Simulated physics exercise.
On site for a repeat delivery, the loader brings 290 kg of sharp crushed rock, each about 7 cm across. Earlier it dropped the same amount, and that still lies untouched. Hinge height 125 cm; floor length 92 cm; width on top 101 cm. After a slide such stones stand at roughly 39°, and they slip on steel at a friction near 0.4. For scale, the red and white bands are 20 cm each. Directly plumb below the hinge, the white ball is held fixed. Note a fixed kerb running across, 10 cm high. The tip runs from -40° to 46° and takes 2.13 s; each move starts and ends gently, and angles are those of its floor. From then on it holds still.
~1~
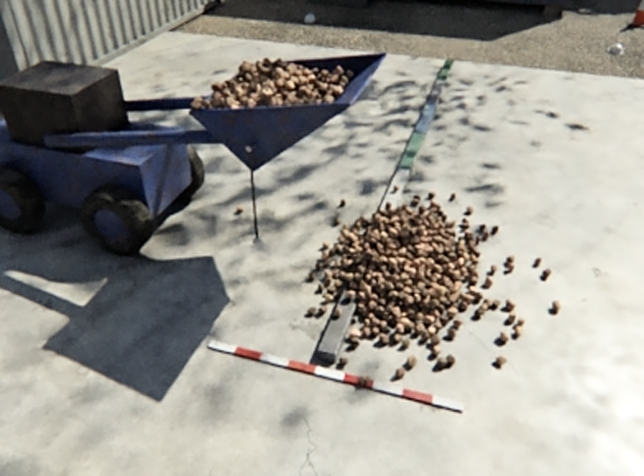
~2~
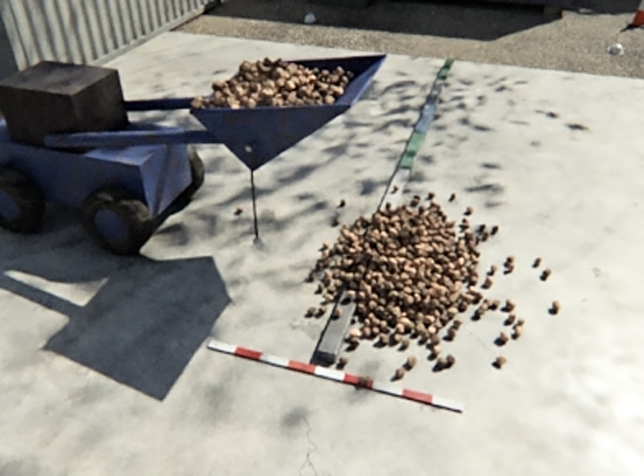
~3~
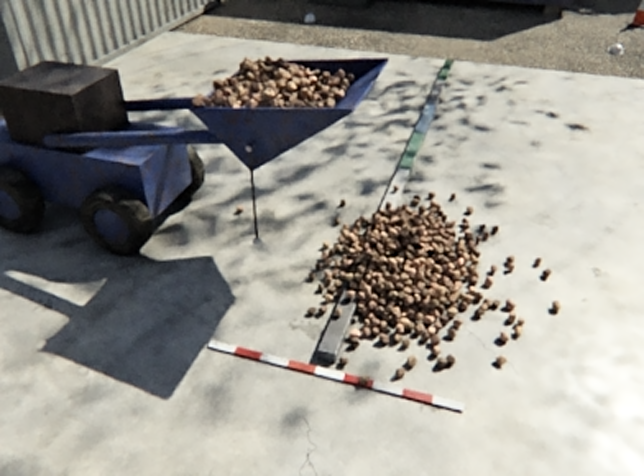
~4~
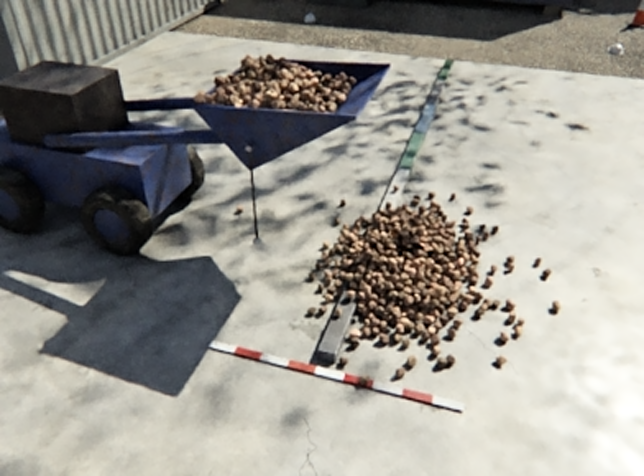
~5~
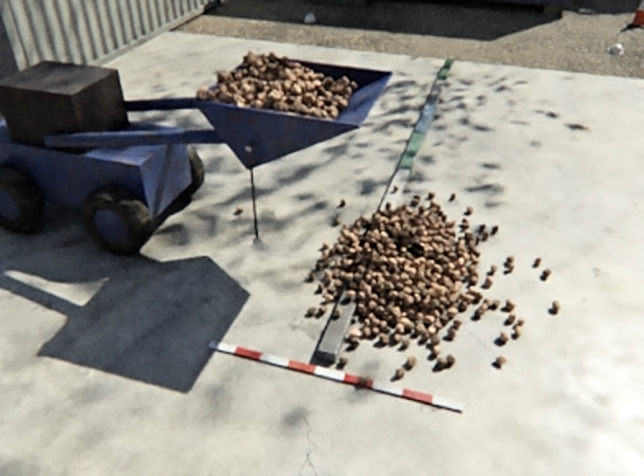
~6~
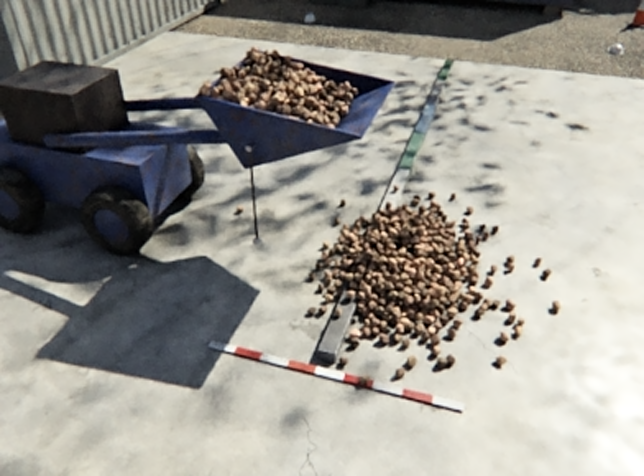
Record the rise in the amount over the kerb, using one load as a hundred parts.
Rise: About 38 parts in every hundred.
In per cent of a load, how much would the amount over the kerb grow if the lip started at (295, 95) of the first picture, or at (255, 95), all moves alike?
About 0 and 0 per cent.
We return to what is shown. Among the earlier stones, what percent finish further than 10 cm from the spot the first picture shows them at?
I'd put it at about 5 per cent.
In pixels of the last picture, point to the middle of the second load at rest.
Around (361, 250) in the last picture.
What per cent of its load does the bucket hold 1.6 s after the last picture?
Some 15 percent, roughly.
Then, 1.0 s after the last picture the floor is at 33°; in per cent of one load, 99 in the bucket, 18 on this side of the kerb, 83 over the kerb; the foremost stones are at (527, 296).
Then, 1.6 s after the last picture the floor is at 46°; in per cent of one load, 14 in the bucket, 80 on this side of the kerb, 107 over the kerb; the foremost stones are at (527, 296).
Then, 2.0 s after the last picture the floor is at 46°; in per cent of one load, 0 in the bucket, 80 on this side of the kerb, 120 over the kerb; the foremost stones are at (527, 296).
Then, 4.5 s after the last picture the floor is at 46°; in per cent of one load, 0 in the bucket, 79 on this side of the kerb, 121 over the kerb; the foremost stones are at (527, 299). Net gain over the kerb, 38.
